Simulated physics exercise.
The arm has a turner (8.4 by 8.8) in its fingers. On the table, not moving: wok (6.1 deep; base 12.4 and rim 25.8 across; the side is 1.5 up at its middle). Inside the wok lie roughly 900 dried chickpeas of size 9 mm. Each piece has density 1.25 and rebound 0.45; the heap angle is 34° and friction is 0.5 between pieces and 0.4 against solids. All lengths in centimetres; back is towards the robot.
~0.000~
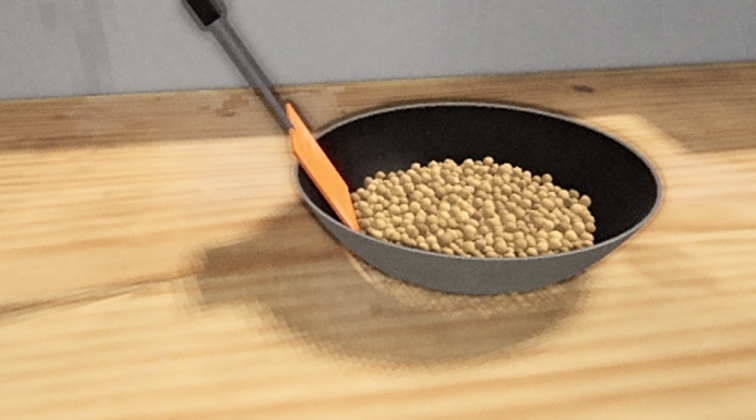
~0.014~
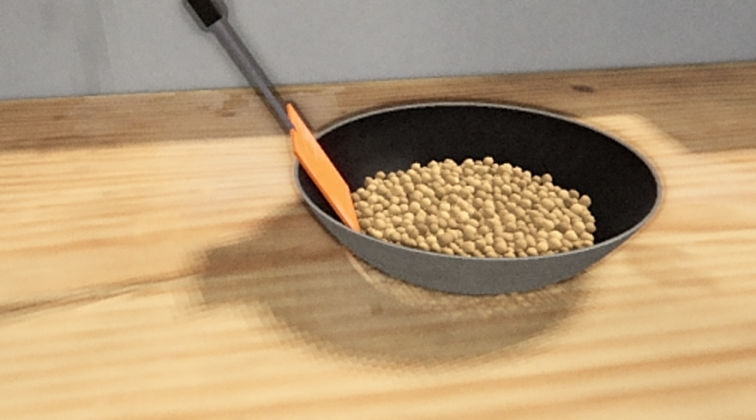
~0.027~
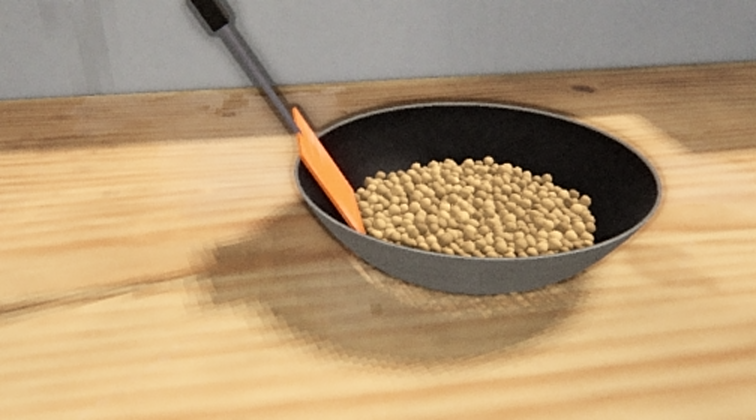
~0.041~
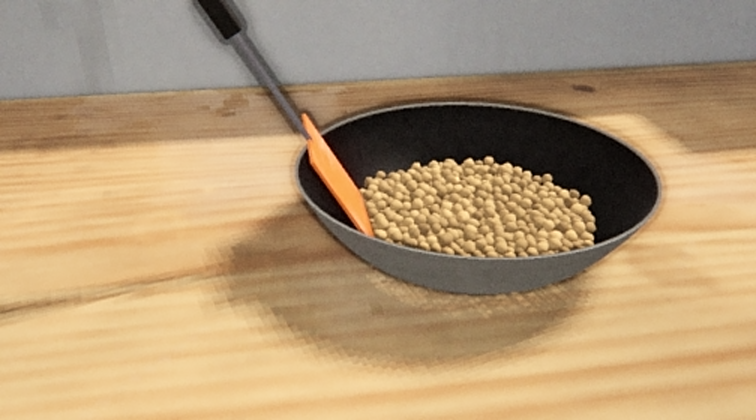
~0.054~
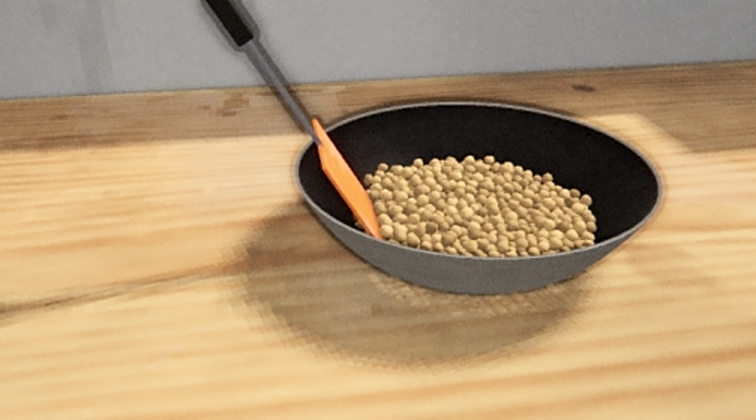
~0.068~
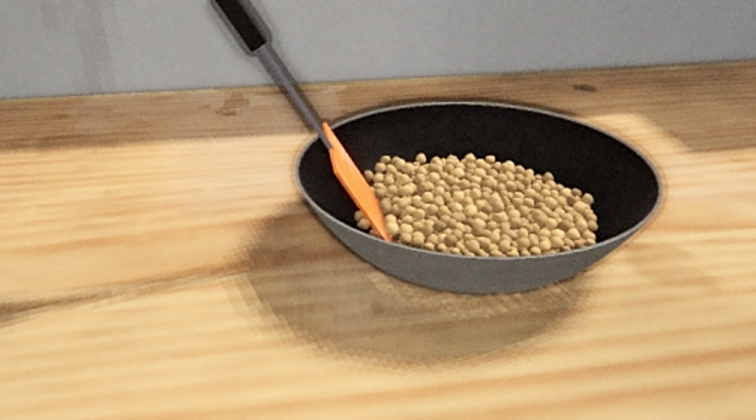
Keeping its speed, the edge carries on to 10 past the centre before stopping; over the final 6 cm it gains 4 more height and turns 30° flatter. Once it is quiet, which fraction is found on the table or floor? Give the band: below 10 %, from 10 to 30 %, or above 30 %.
Band: From 10 to 30 %.
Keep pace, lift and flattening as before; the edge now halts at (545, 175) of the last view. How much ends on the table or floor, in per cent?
Roughly 0 per cent, I'd say.
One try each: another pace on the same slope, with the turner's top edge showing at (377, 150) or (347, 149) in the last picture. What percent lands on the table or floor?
That comes to about 35 and about 35 percent, in that order.
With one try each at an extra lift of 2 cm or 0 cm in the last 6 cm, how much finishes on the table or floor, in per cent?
Result: Approx. 25 % and 15 %, one try each.
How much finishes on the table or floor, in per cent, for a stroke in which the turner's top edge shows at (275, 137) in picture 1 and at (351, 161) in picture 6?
It works out to about 35 %, more or less.
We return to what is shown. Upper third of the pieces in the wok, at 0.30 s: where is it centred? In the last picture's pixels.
Near (572, 170).
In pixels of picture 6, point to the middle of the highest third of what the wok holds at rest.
Somewhere around (560, 187) in the last picture.
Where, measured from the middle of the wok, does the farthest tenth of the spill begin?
About 35 cm.
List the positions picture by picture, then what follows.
The first frame shows turner top edge at (290, 126), sloping 60°; upper third of the load around (469, 209), from x 355 to 590, top at y 160; 900 in the wok.
The second frame shows turner top edge at (291, 126), sloping 60°; upper third of the load around (469, 209), from x 355 to 590, top at y 160.
The third frame shows turner top edge at (297, 130), sloping 60°; upper third of the load around (469, 209), from x 355 to 590, top at y 160.
The fourth frame shows turner top edge at (307, 136), sloping 60°; upper third of the load around (470, 207), from x 355 to 590, top at y 160.
The fifth frame shows turner top edge at (319, 142), sloping 60°; upper third of the load around (468, 203), from x 360 to 590, top at y 160.
The sixth frame shows turner top edge at (330, 146), sloping 60°; upper third of the load around (468, 201), from x 360 to 590, top at y 160; 900 in the wok.
After 0.18 s, sloping 60°, highest piece 4 above the table; 900 in the wok.
After 0.30 s, sloping 51°, highest piece 7 above the table; 900 in the wok.
After 0.55 s, sloping 30°, highest piece 11 above the table; 703 in the wok, 106 on the table or floor, 91 on the blade or in flight.
After 1.60 s, sloping 30°, highest piece 6 above the table; 703 in the wok, 197 on the table or floor.
At rest, 703 in the wok, 197 on the table or floor. That is 22 % on the table or floor.
